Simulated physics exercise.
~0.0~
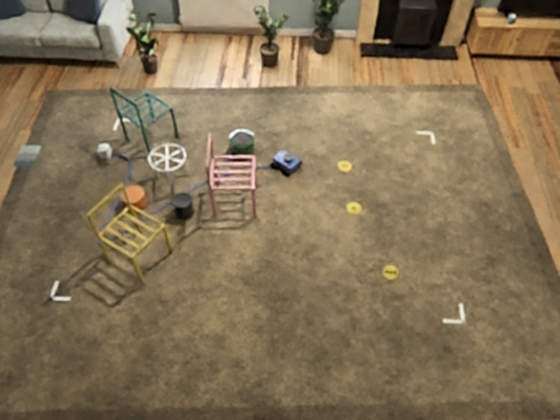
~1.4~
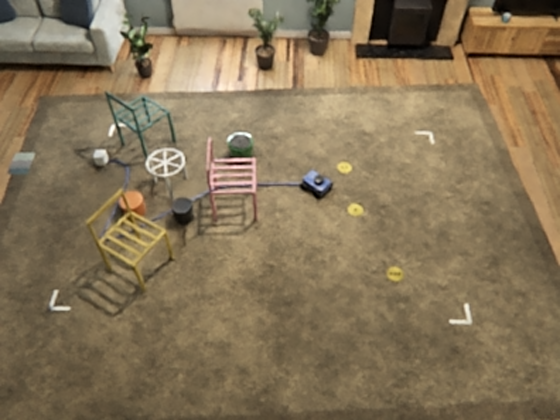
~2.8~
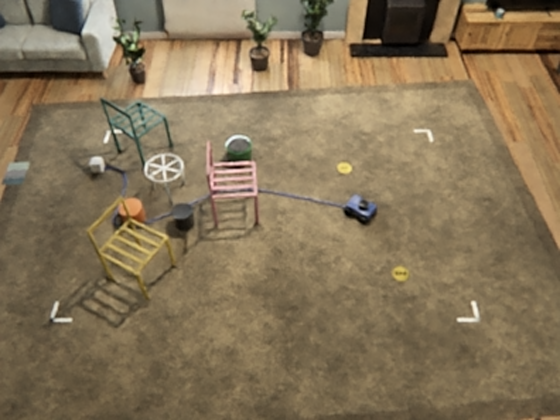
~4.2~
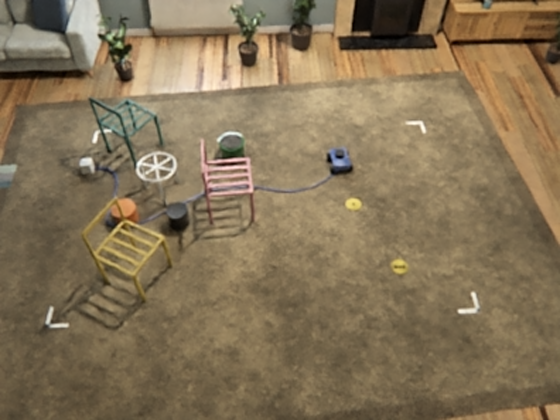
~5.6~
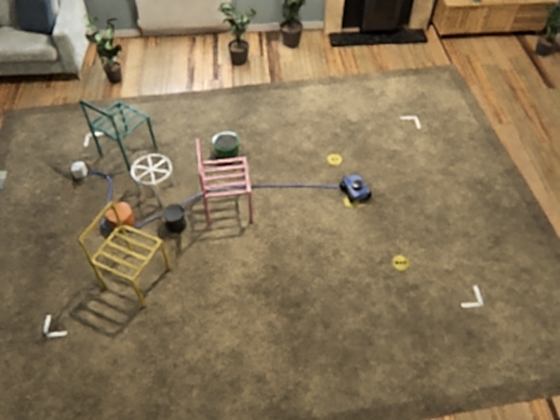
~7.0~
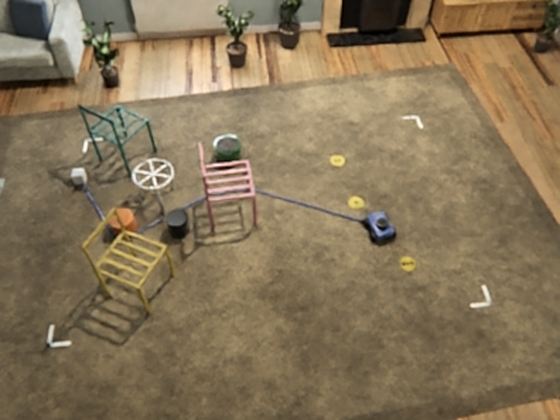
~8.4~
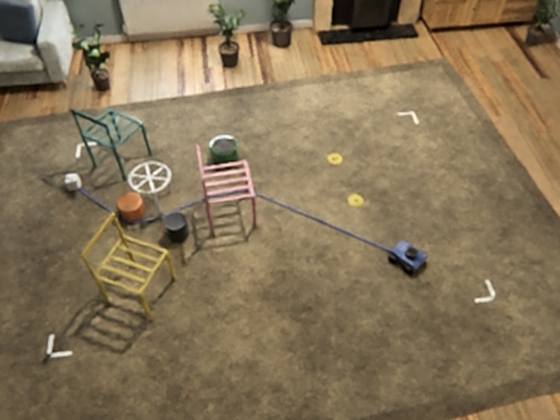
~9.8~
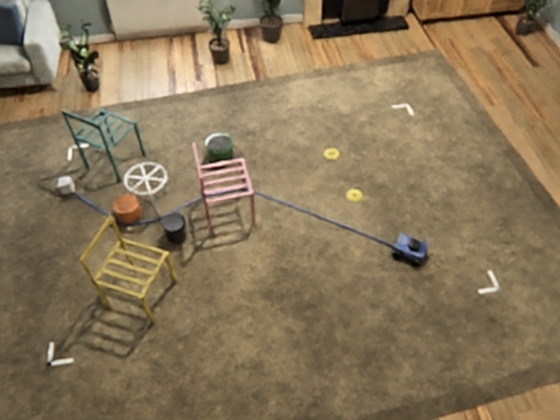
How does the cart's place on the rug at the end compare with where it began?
It begins just to the right of the pink chair, towards the top of the rug, and ends much further right and lower down, near the lower right tape corner.
A living room is seen from high above, with a brown rug spread before a grey sofa, potted plants and a fireplace. Teal, yellow and pink chairs stand on the left side among a white stool, an orange tub, a black bin and a green pot. A small blue cart beyond the pink chair tows a blue lead down and right to the middle yellow mark, then turns up to the top one. It heads back down towards the lowest mark, straightening the lead, and the orange tub shifts slightly. The cart stops near the lower right tape corner, the chairs still standing.
